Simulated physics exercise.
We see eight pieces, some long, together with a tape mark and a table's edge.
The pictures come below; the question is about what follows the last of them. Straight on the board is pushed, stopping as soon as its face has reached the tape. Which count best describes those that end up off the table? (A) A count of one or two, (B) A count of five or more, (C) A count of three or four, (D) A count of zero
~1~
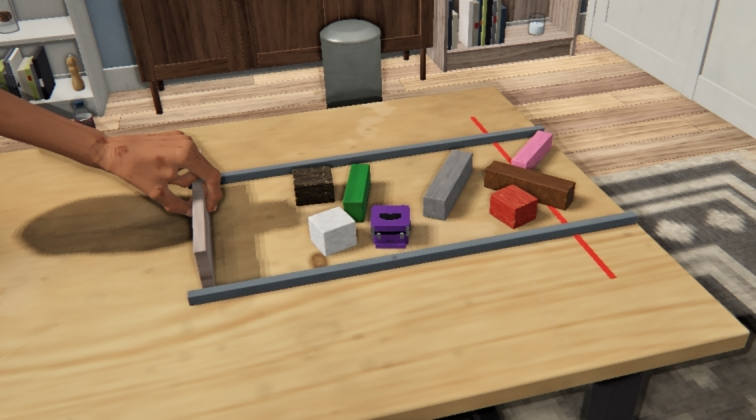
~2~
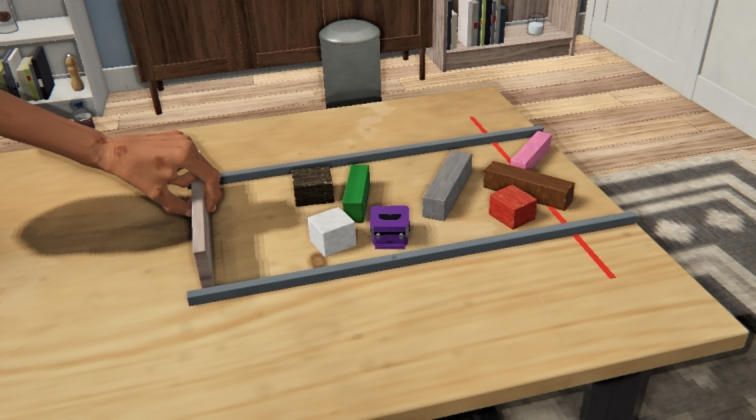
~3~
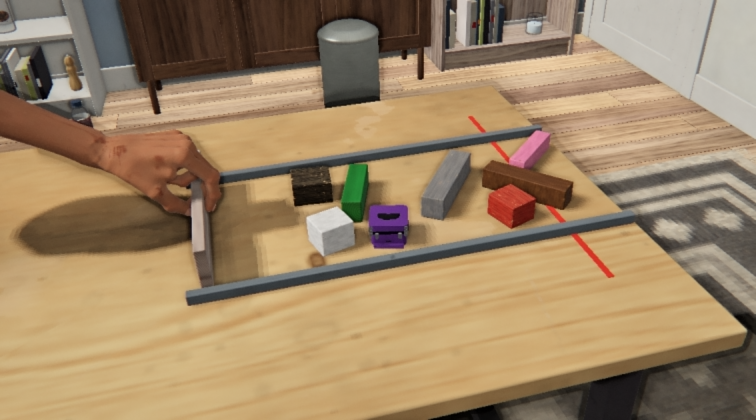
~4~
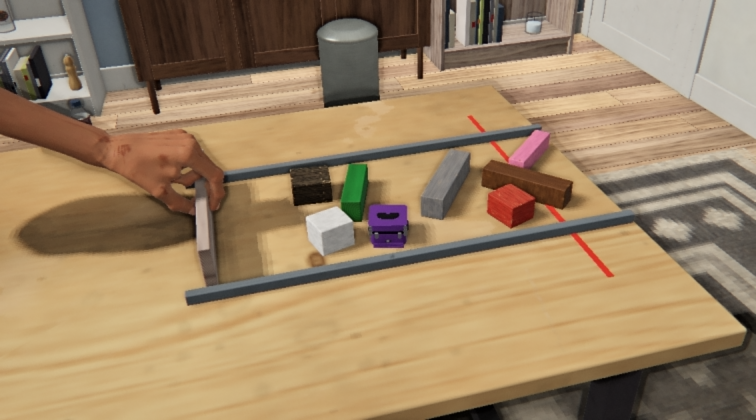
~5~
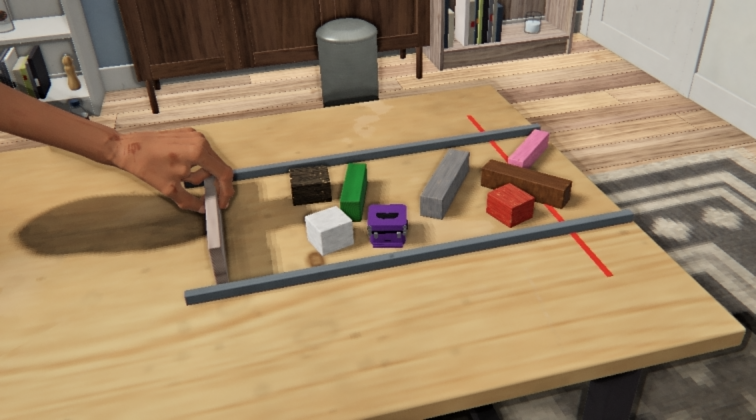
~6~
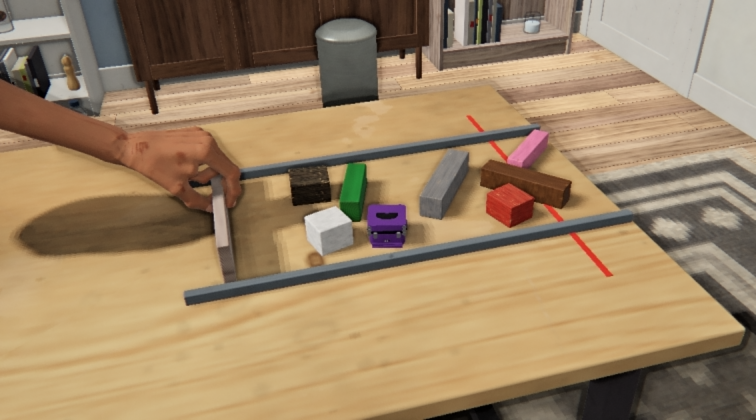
Answer: C.
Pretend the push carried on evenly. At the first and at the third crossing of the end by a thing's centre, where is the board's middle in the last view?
At (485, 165) for the first, at (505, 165) for the third.
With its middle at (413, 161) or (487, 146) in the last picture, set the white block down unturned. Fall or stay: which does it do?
For the white block: Still there and then still there.
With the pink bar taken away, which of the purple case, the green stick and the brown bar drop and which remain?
As for the purple case, it is retained; the green stick is retained; the brown bar is not retained.
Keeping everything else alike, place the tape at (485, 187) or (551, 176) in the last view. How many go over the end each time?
You'd find 0 and then 5 on the floor.
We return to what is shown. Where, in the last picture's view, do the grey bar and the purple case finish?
Look around (574, 160) for the first and around (605, 198) for the second.
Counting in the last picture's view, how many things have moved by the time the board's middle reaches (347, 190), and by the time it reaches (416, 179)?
The first number is 4, the next one 7.
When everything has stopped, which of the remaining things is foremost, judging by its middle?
Answer - the grey bar.
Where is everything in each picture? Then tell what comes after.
In the first frame, pink bar (532, 154); brown bar (528, 185); red block (513, 207); board (202, 215); tape (529, 182).
In the second frame, brown bar (528, 185); grey bar (449, 184).
In the third frame, red block (511, 206); board (201, 215).
In the fourth frame, pink bar (530, 153); white block (330, 231).
In the fifth frame, brown bar (525, 184); purple case (388, 226).
In the sixth frame, pink bar (528, 152); brown bar (525, 184); red block (510, 205); board (222, 211); tape (525, 180).
Soon after, none off yet; pink bar at rest near (528, 152); brown bar at rest near (525, 184); red block at rest near (510, 205).
After that, none off yet; pink bar displaced a little near (563, 150); brown bar displaced about its own width near (590, 180); red block displaced well along near (589, 198).
In the end, the number that fall off is three or four; gone, red block, brown bar and pink bar.
